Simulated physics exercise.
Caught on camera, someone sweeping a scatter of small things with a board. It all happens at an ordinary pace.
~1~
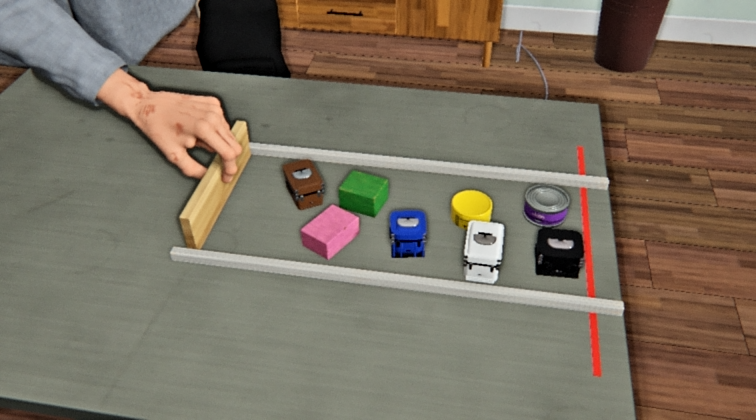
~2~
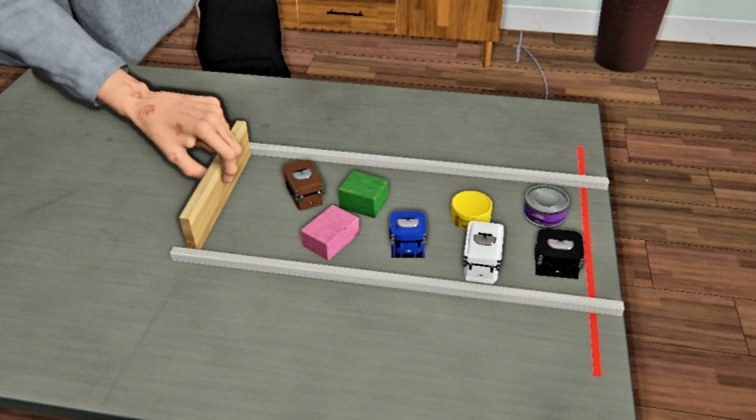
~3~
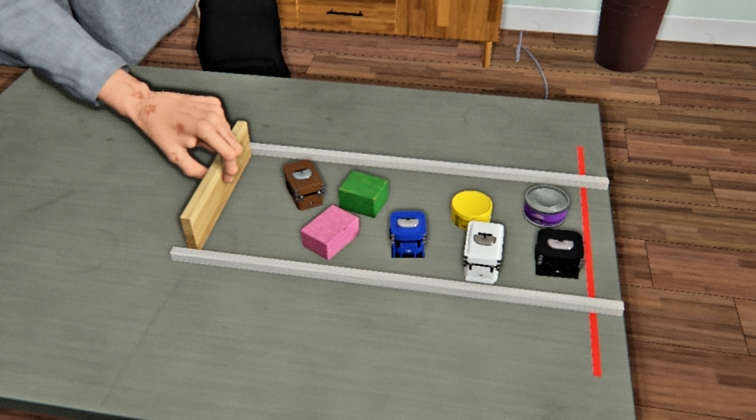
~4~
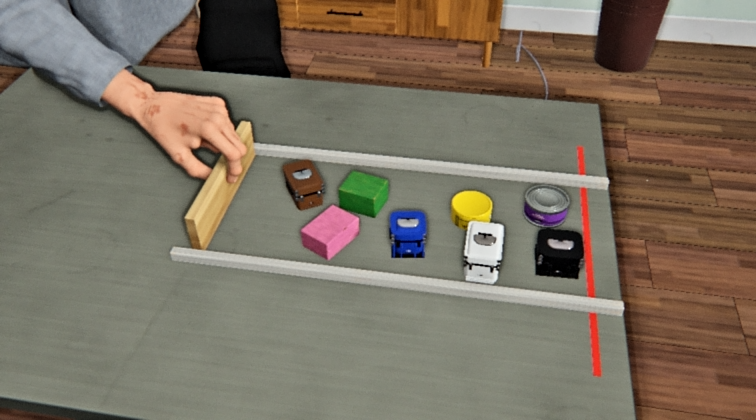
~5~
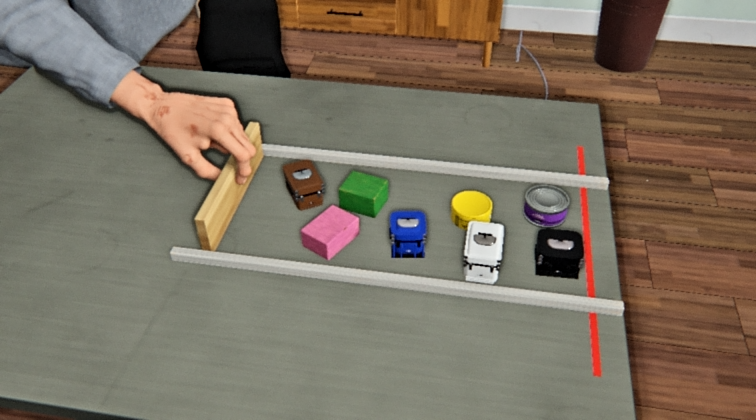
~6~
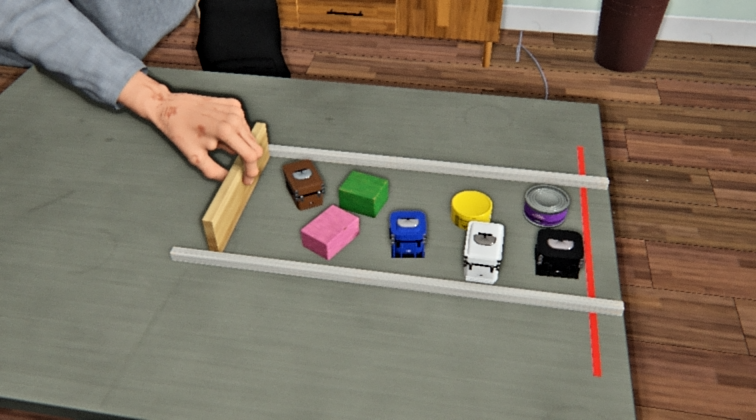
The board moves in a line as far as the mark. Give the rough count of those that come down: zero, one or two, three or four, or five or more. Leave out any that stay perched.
As it turns out, the number that fall off is five or more.
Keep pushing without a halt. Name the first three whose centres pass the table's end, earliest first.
Earliest first: The black case, the yellow tub, the white case.
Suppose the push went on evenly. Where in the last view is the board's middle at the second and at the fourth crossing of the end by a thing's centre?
About (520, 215), then (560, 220).
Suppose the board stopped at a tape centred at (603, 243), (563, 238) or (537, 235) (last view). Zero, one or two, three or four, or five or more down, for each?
In that order: Five or more; either three or four; three to four.
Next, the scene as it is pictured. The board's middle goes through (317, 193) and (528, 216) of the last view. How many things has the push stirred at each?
At the one place 3, at the other 8.
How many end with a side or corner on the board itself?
In contact: 3.
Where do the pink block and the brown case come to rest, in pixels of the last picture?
Near (611, 260) and (605, 223).
Early on, none off yet; black case at rest near (558, 254); purple pot at rest near (546, 206); white case at rest near (483, 252).
Finally, the number that fall off is five or more; lost, green block, blue case, yellow tub, white case and black case.
